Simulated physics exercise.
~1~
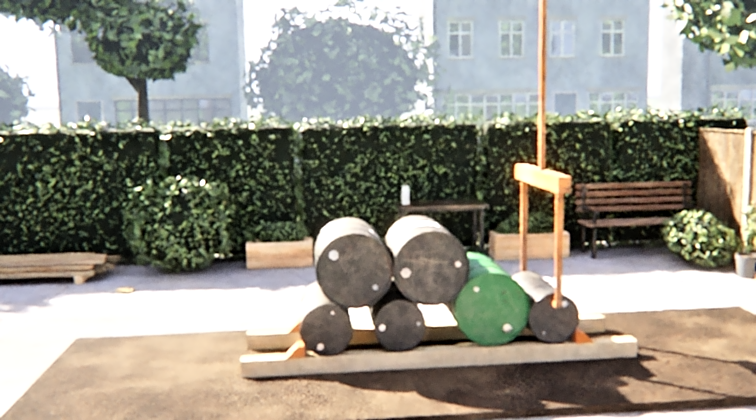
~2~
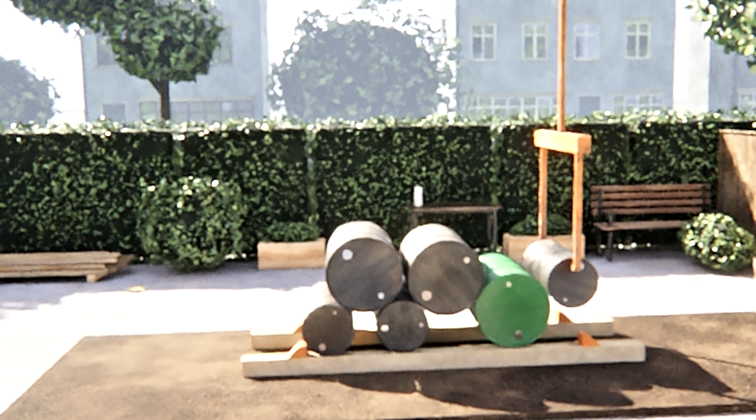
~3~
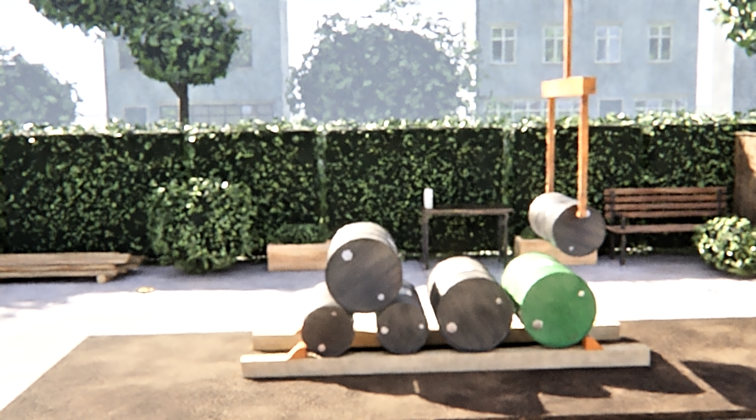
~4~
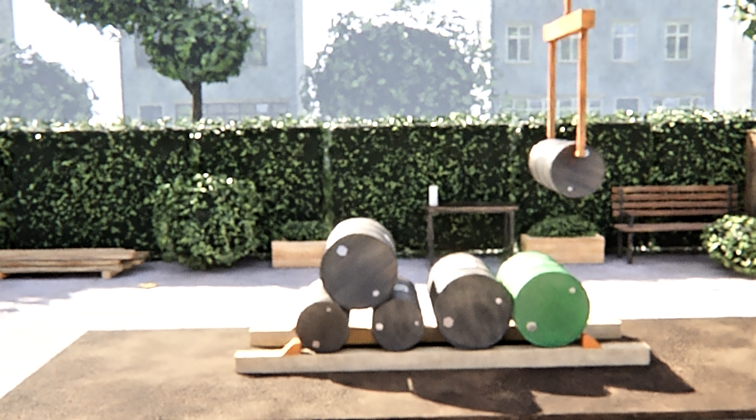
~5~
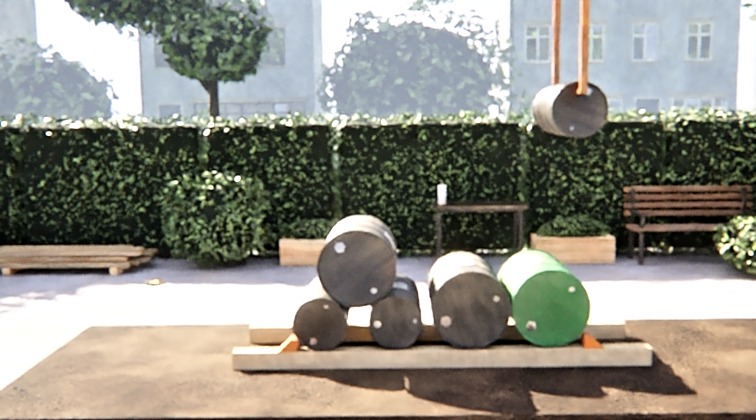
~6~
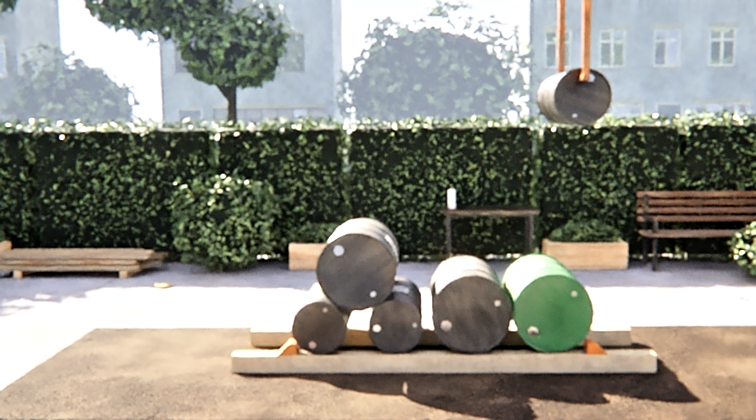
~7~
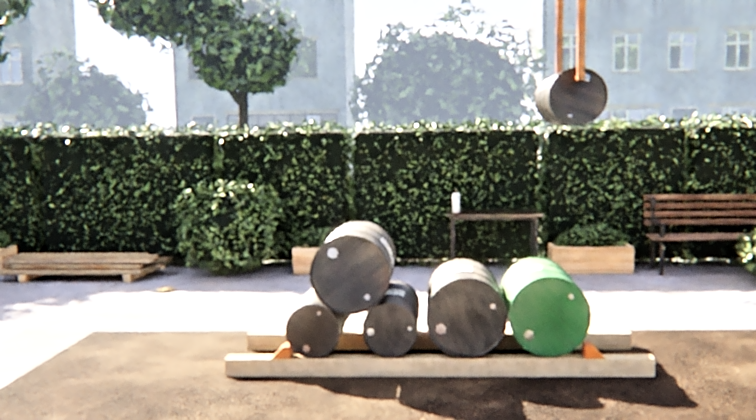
The clip shows an orange beam hoisting a small grey drum from the right end of a stack on timber bearers; the green drum rolls right, an upper dark drum drops in beside it, and the stack settles while the lifted drum hangs above.
